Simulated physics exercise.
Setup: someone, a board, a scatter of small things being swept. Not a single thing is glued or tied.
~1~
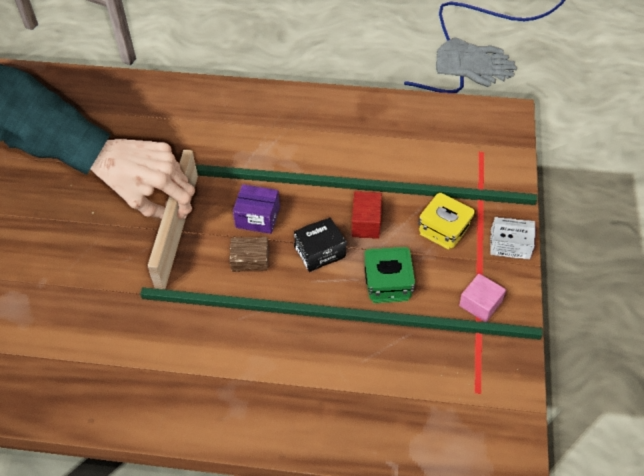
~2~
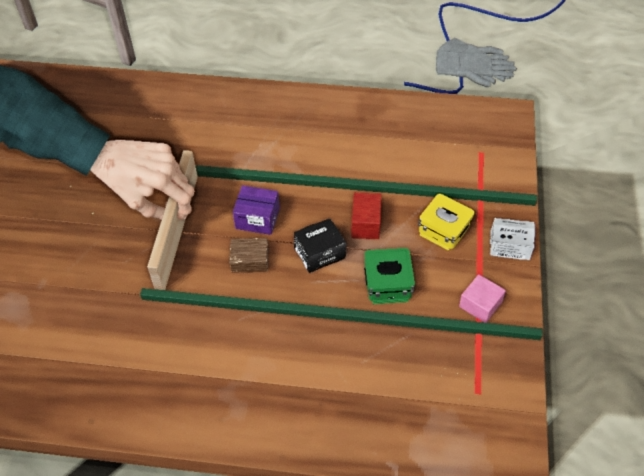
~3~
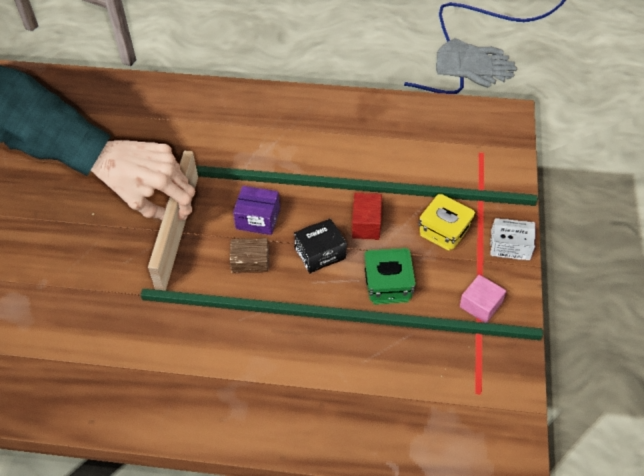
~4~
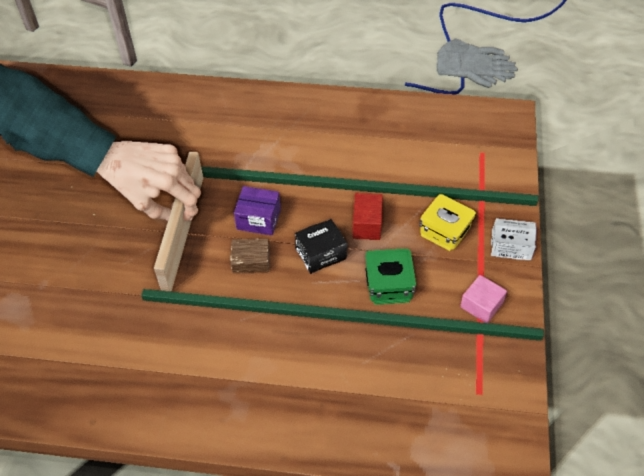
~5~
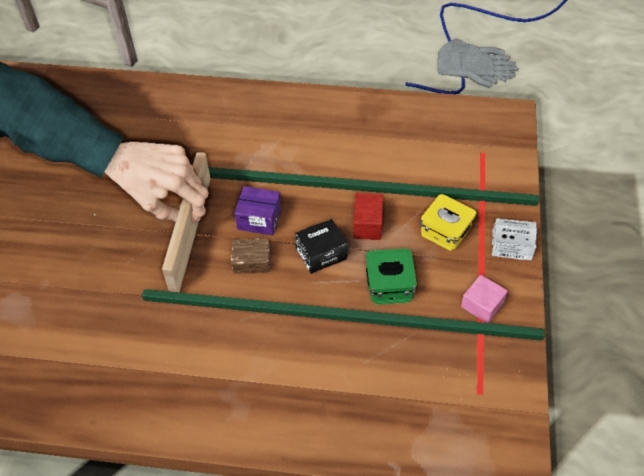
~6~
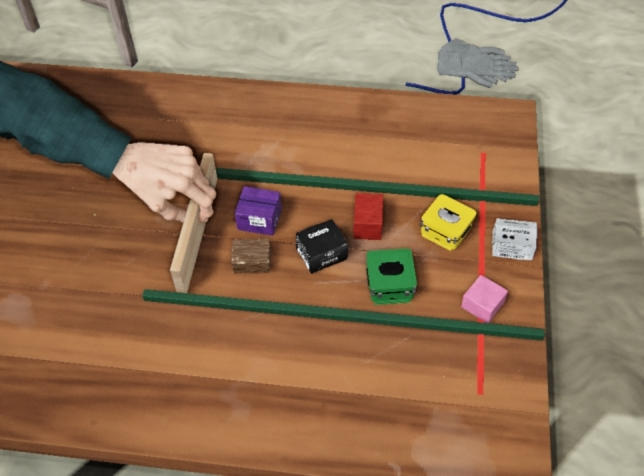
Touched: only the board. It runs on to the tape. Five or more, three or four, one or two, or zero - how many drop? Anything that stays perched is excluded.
Three to four lost.
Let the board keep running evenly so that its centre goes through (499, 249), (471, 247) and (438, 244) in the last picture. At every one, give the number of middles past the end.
Past-the-end tally - position 1: 6, position 2: 3, position 3: 1.
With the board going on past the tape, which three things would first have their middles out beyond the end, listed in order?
Listed earliest first, they are the white box, then the pink block, then the yellow case.
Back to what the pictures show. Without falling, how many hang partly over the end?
Count of overhanging things: 3.
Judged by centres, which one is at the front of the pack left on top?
Answer: The green case.
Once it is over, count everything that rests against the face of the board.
Tally at the end: 2.
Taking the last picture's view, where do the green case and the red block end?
Looks like one lands around (546, 303), and the other around (537, 214).
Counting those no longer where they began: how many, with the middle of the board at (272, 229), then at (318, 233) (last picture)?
At the first point the count is 3, at the second it's 5.
Soon after, none off yet; white box at rest near (514, 239); pink block at rest near (484, 299); yellow case at rest near (448, 223).
Then, none off yet; white box at rest near (514, 239); pink block at rest near (484, 299); yellow case moving near (457, 226).
Further on, none off yet; white box tipped well over near (565, 280); pink block moved well along near (540, 305); yellow case moved well along near (529, 237).
At rest, the number that fall off is three or four; fallen, yellow case, pink block and white box.
